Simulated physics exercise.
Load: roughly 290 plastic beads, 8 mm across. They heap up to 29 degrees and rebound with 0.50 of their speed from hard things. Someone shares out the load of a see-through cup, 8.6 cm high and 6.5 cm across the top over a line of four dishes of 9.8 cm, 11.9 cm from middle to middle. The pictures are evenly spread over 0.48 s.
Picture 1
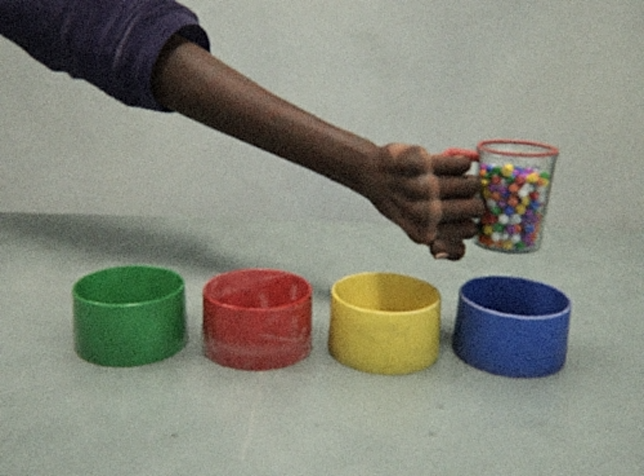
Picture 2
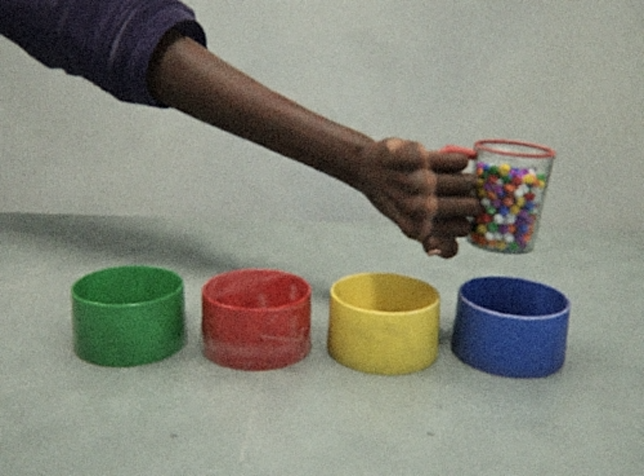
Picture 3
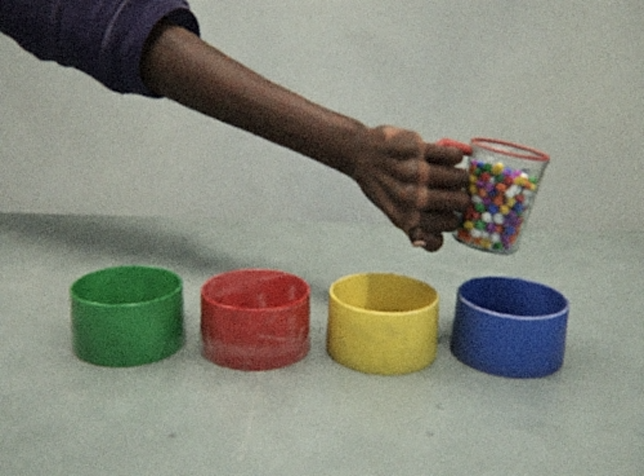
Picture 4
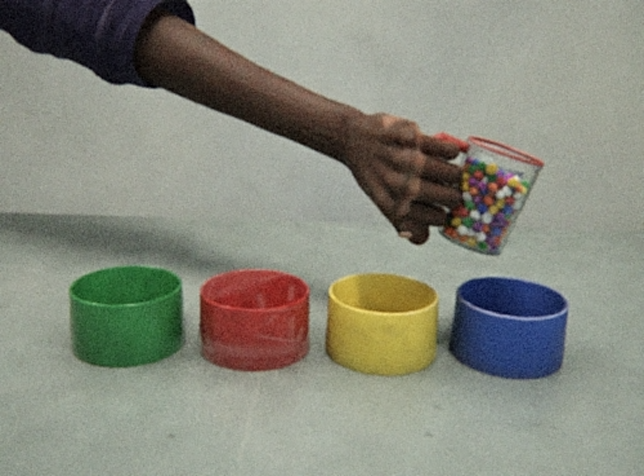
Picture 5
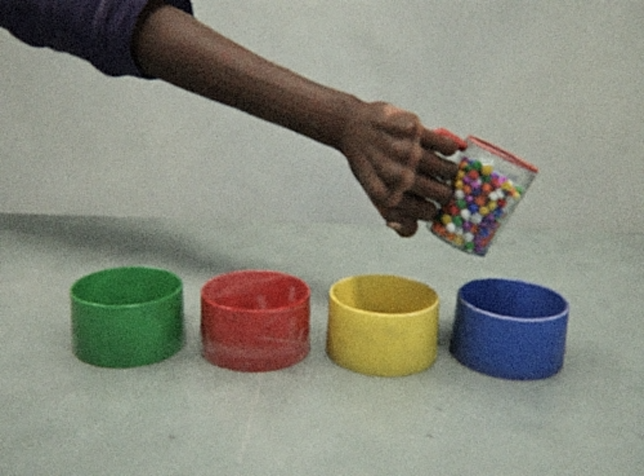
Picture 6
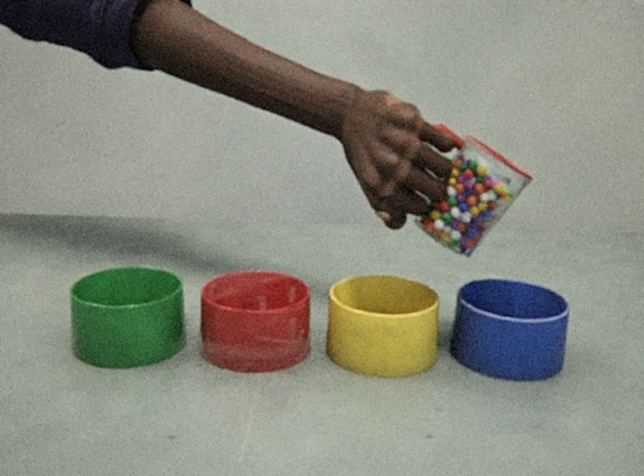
At the start, a hand holds a clear, red-rimmed cup of colourful beads upright above a blue dish, with yellow, red and green dishes lined up to the left. The hand gradually tilts the cup to the right while shifting it slightly left, and the beads remain inside the slanted cup.
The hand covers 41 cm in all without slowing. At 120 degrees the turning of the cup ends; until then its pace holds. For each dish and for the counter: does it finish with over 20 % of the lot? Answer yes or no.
Red dish: No; blue dish: No; green dish: No; yellow dish: Yes; on the counter: No.
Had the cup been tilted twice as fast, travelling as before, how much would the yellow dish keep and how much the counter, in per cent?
Then: Yellow 0, counter 20.
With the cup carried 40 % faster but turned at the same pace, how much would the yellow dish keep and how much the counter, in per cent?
Yellow 70; counter 30.
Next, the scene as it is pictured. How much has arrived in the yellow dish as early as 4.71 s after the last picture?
Some 90 per cent.
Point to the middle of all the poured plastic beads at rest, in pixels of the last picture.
Near (392, 333).
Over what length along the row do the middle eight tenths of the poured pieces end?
Some 6 cm.
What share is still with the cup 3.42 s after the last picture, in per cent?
About 0 per cent.
Then, 2.05 s after the last picture, tilt 120 degrees; cup holds 0 %, yellow 90 %.
Then, 3.42 s after the last picture, tilt 120 degrees; cup holds 0 %, yellow 90 %.
Then, 4.71 s after the last picture, tilt 120 degrees; cup holds 0 %, yellow 90 %.
In the end, red 0 %, blue 0 %, green 0 %, yellow 90 %, counter 10 %.
